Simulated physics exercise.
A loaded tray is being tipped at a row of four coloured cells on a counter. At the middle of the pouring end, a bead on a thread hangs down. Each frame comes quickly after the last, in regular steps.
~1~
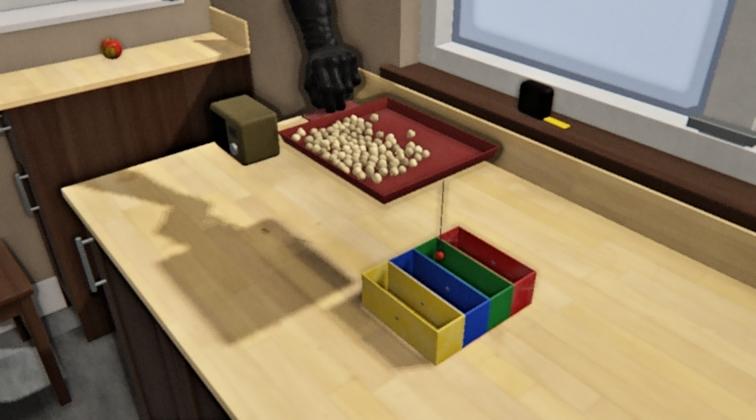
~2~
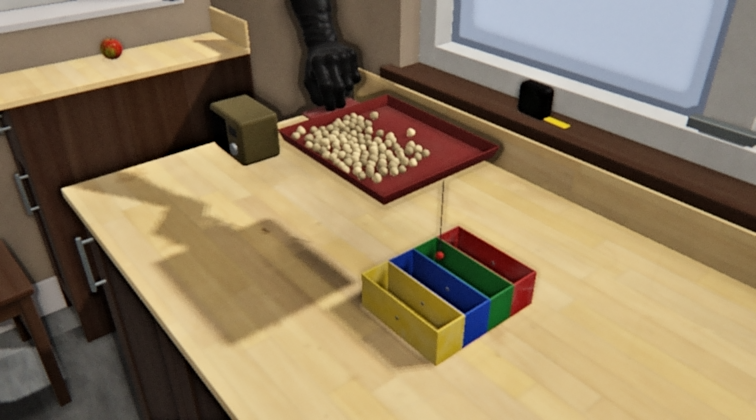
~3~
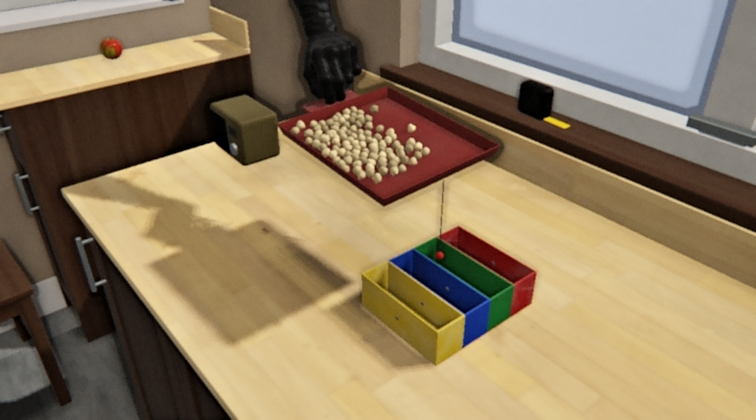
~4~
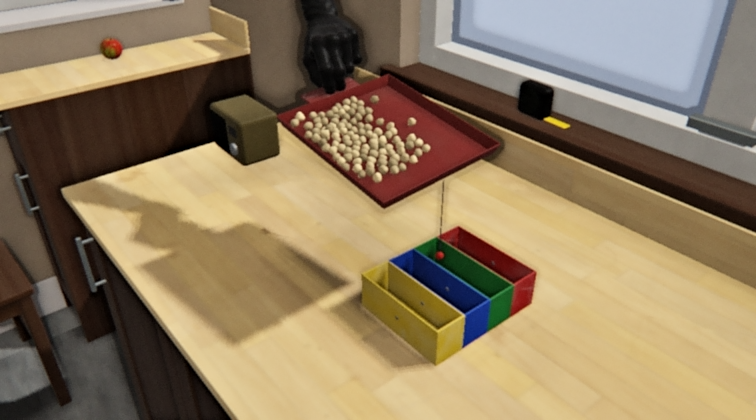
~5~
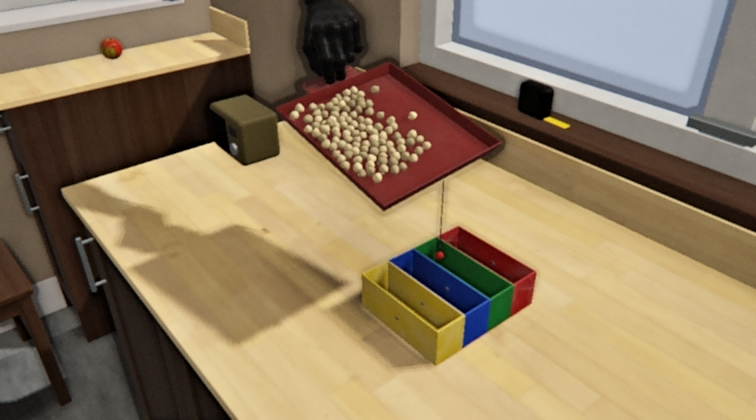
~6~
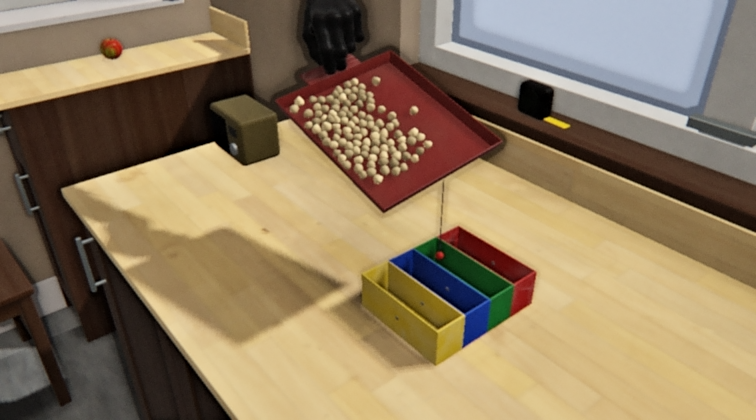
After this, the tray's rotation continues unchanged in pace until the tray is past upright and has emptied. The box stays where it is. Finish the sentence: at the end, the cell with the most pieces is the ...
... Yellow one.
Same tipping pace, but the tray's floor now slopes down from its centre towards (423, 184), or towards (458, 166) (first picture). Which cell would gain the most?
First: That yellow cell. Second: The cell in red.
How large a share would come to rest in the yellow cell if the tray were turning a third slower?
Around 40 in every hundred.
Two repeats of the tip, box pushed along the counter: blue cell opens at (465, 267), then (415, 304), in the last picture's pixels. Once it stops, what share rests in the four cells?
The first comes to 10 percent and the second to 90 percent.
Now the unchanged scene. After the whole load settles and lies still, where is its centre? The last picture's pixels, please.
I'd put the middle somewhere around (409, 331).
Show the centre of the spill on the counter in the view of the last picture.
Somewhere near (369, 361), I think.
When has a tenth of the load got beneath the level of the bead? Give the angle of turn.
Approx. reading: About 90°.
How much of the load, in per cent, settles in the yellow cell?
Roughly 50 %.
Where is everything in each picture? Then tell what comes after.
In the first picture, corners of the pouring end (384, 192) and (494, 146), level; middle of the load (355, 148), macadamia nuts; bead on its thread (439, 256); yellow cell (450, 337); blue cell (476, 321); green cell (500, 306); red cell (523, 291).
In the second picture, corners of the pouring end (384, 193) and (494, 146), level; middle of the load (355, 147).
In the third picture, corners of the pouring end (384, 195) and (494, 145), tipped barely, lowest at the left corner; middle of the load (355, 143).
In the fourth picture, corners of the pouring end (384, 198) and (495, 143), tipped a little, lowest at the left corner; middle of the load (355, 138).
In the fifth picture, corners of the pouring end (385, 201) and (496, 141), tipped a little, lowest at the left corner; middle of the load (356, 133).
In the sixth picture, corners of the pouring end (385, 204) and (497, 140), tipped clearly, lowest at the left corner; middle of the load (356, 130); yellow cell (450, 337); blue cell (476, 321); green cell (500, 306); red cell (523, 291).
Just after the last frame, tray tipped steeply; almost all on the tray; just a few falling or outside the box.
A moment on, tray tipped past a quarter turn; just a few on the tray; roughly half in the yellow cell; about a tenth in the blue cell; roughly half falling or outside the box.
Further on, tray tipped past a quarter turn; roughly half in the yellow cell; about a tenth in the blue cell; roughly half falling or outside the box.
When it is over, tray tipped past a quarter turn; roughly half in the yellow cell; about a tenth in the blue cell; not one in the green cell; not one in the red cell; roughly half outside the box.
